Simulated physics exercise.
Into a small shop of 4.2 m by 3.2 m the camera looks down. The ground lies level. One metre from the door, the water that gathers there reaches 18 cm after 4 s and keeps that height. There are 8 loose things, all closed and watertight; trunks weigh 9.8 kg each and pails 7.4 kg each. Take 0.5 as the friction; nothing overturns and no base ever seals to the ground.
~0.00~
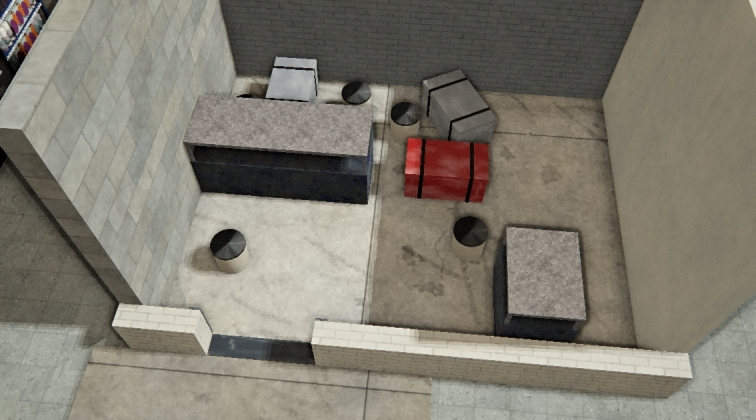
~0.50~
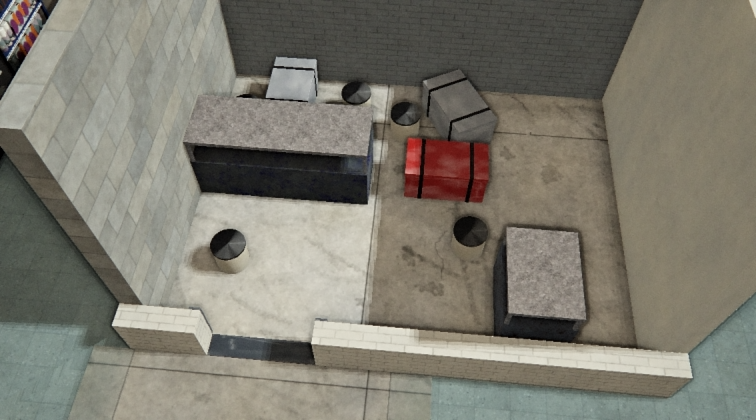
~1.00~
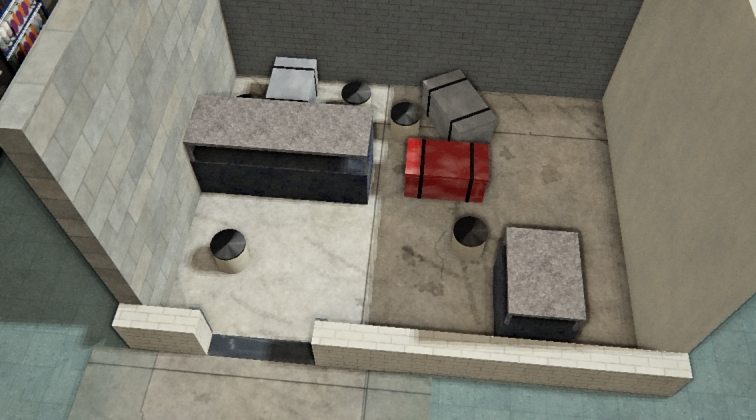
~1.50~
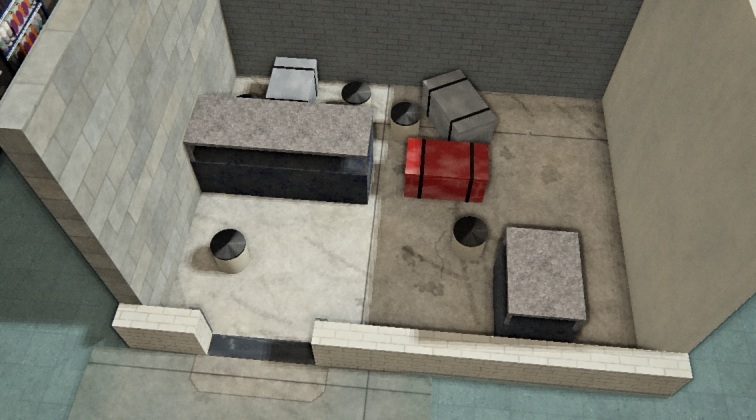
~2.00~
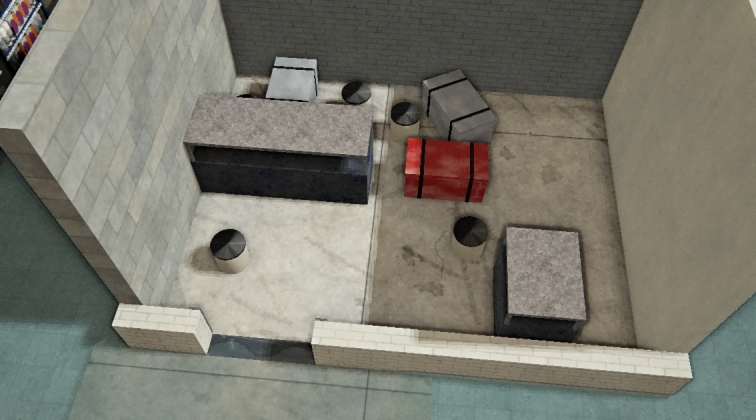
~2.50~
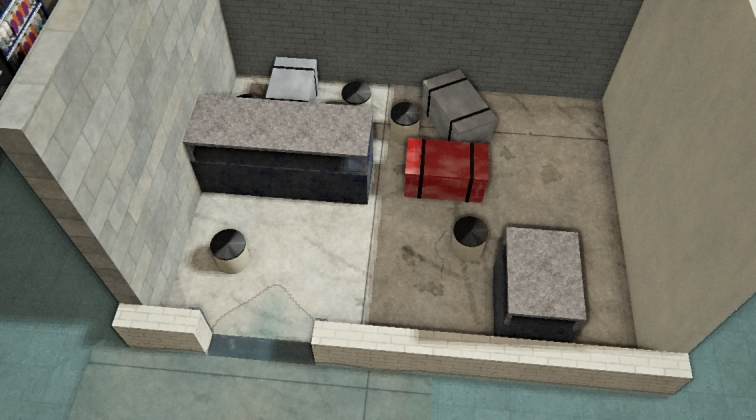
Greenish water spreading across the floor outside a small walled shop, then edging through the doorway, while trunks and counters stay still.
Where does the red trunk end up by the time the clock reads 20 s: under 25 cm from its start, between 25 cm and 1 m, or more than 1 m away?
Expect it to be pushed part of a metre.
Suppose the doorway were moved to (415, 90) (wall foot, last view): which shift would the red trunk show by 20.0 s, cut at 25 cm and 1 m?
The red trunk drifts well away.
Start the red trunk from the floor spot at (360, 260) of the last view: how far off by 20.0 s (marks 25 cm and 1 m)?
Outcome - it ends up well away.
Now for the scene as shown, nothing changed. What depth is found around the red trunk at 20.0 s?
12 cm, roughly.
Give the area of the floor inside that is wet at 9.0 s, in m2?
At that time the wet patch spans about 10.0 m2.
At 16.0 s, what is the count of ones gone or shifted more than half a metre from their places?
The number by then is 4.
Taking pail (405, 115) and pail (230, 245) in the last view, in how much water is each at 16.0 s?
About 8 and 12 cm.
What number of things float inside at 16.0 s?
At that moment it comes to 6.
After 4.0 s the red trunk is near (447, 159), 0.0 m from its start, aground; 0 afloat.
After 9.0 s the red trunk is near (466, 138), 0.3 m from its start, afloat; 2 afloat.
After 16.0 s the red trunk is near (501, 100), 0.9 m from its start, afloat; 6 afloat.
After 20.0 s the red trunk is near (522, 145), 0.7 m from its start, afloat; 8 afloat.
